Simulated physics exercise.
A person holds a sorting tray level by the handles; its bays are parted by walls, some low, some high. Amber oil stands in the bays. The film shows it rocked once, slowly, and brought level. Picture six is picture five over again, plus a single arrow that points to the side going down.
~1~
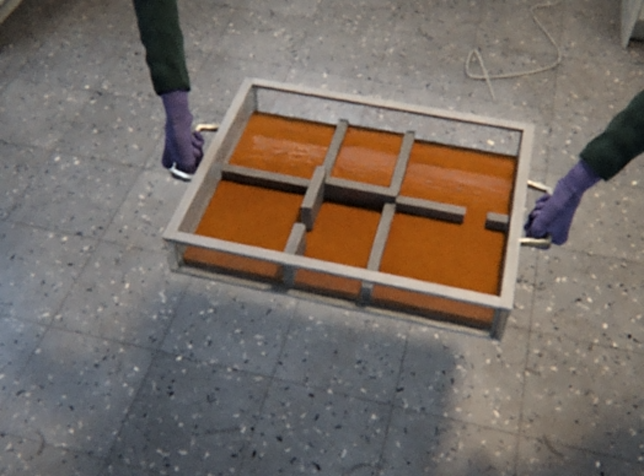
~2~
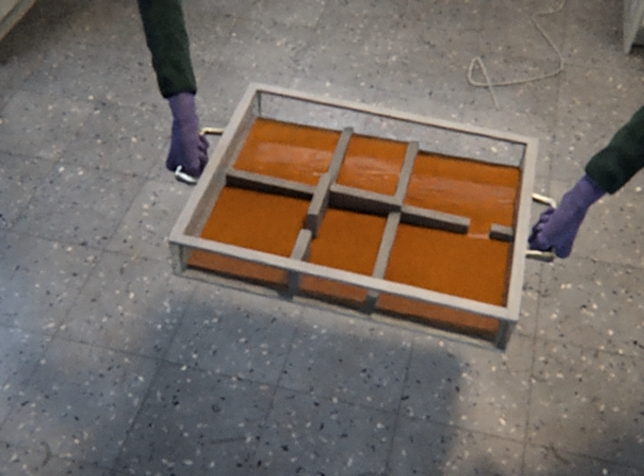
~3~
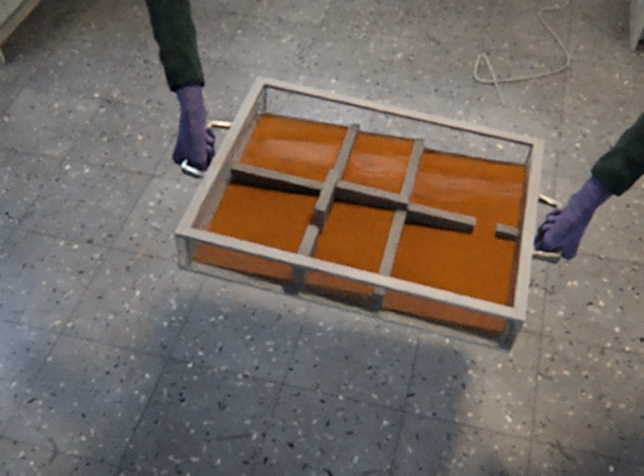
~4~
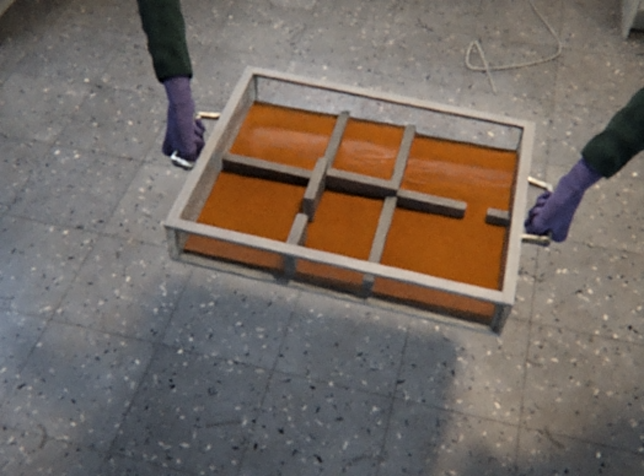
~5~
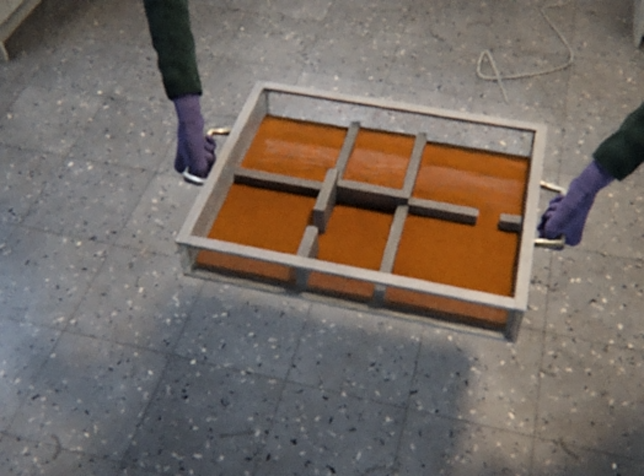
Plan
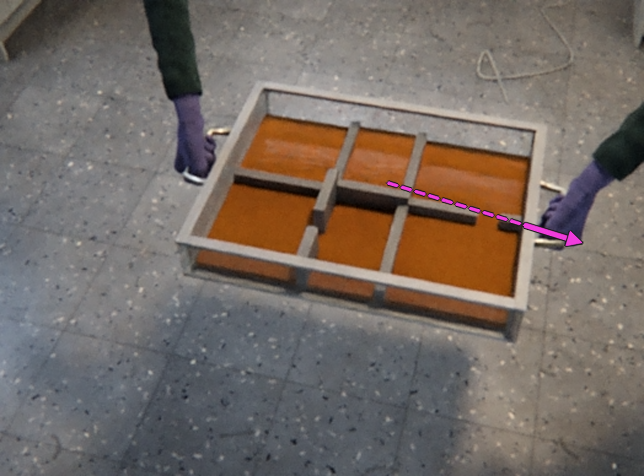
At the start, two purple-gloved hands hold a rectangular tray level by its side handles, with amber liquid lying in its walled bays above a speckled floor. The hands tip the tray slightly down to the right, then ease it back until it is level again.
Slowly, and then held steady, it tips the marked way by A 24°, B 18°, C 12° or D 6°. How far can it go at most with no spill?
Slope B just does it.
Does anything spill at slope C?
No.
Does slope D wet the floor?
No, that is safe.
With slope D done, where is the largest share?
That is the front right bay.
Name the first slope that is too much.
That would be A.
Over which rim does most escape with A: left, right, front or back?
The right rim.
The arrow ends at (576, 241).
With A, about 12 % goes over the rim.
With B, nothing spills; the front right bay holds the most.
With C, nothing spills; the front right bay holds the most.
With D, nothing spills; the front right bay holds the most.
